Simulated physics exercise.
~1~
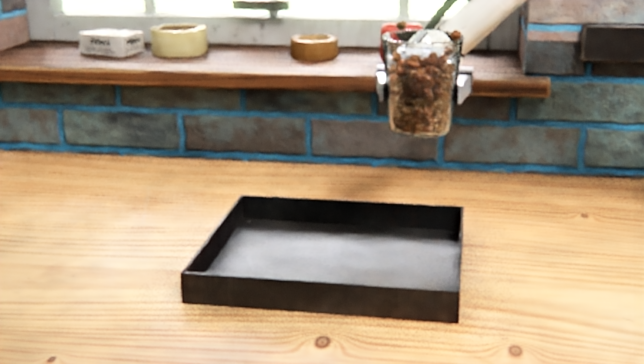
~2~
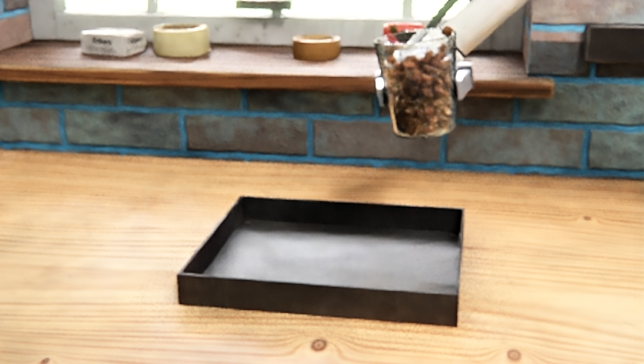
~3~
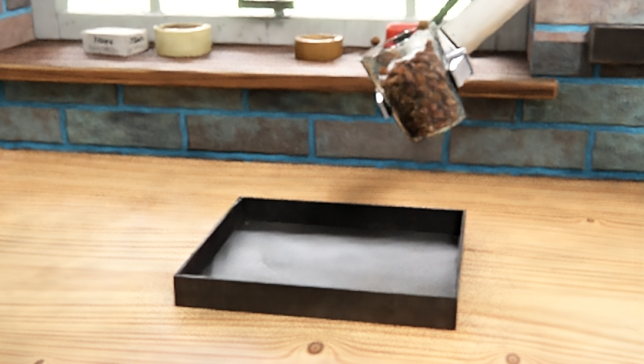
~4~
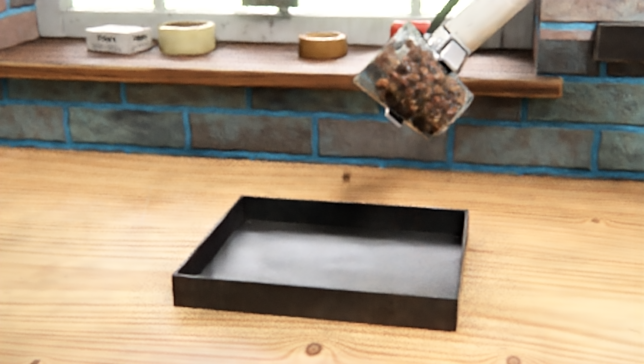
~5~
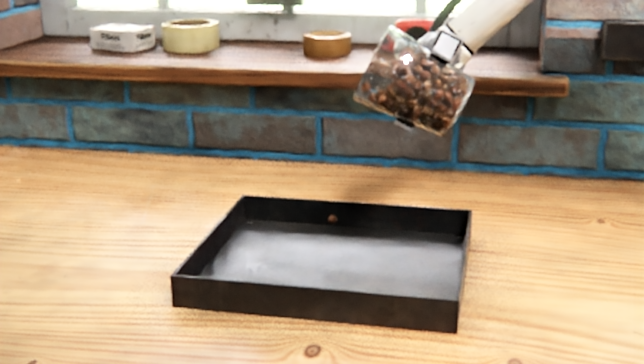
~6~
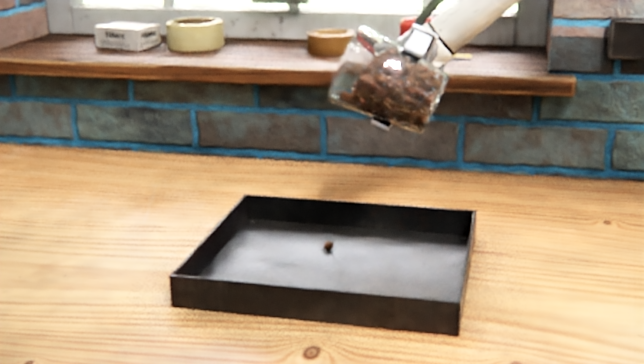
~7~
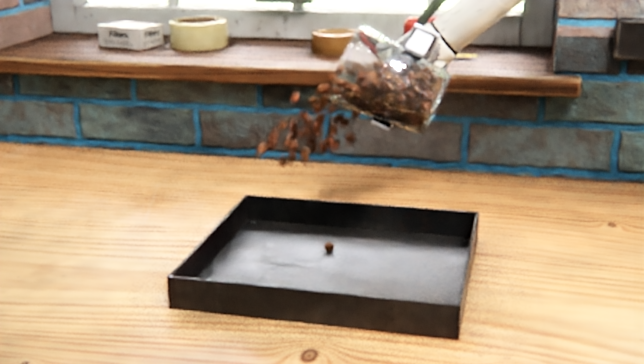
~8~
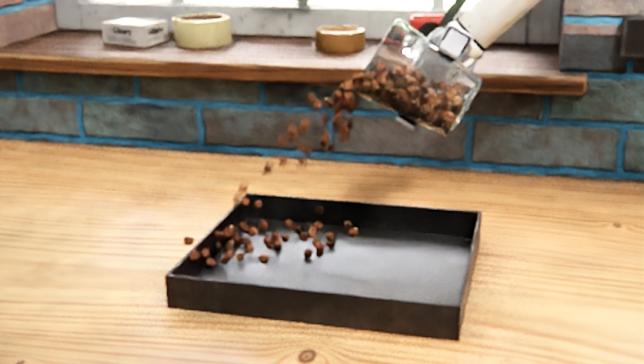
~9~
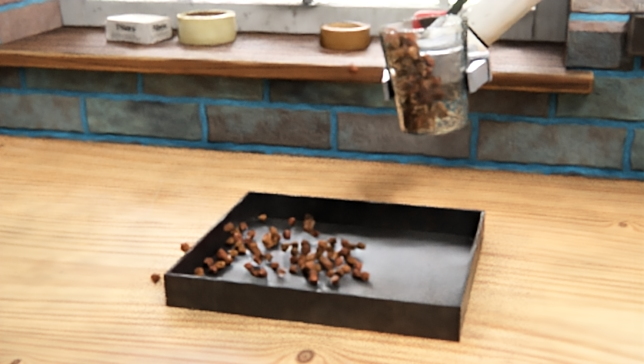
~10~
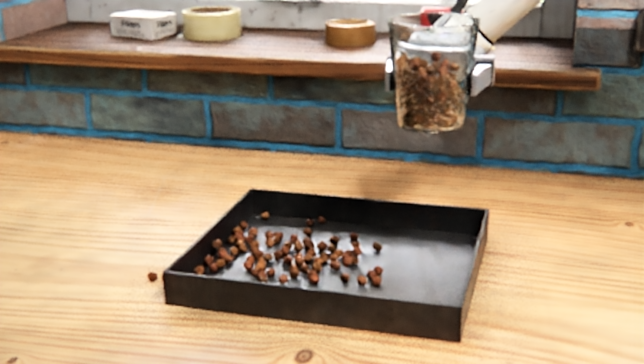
A pale robotic arm at the upper right grips a clear beaker of brown pellets above a wooden table, seen from slightly above, with a black square tray in the middle. Behind it, a blue-jointed brick wall runs below a wooden sill holding a white box and two rolls of tape. The arm tips the beaker to the left, and a single pellet drops into the tray. Then a stream pours out, scattering across the tray's left side. The arm swings the beaker upright, still well filled, leaving a loose spread of pellets in the tray and a stray one on the table to its left.
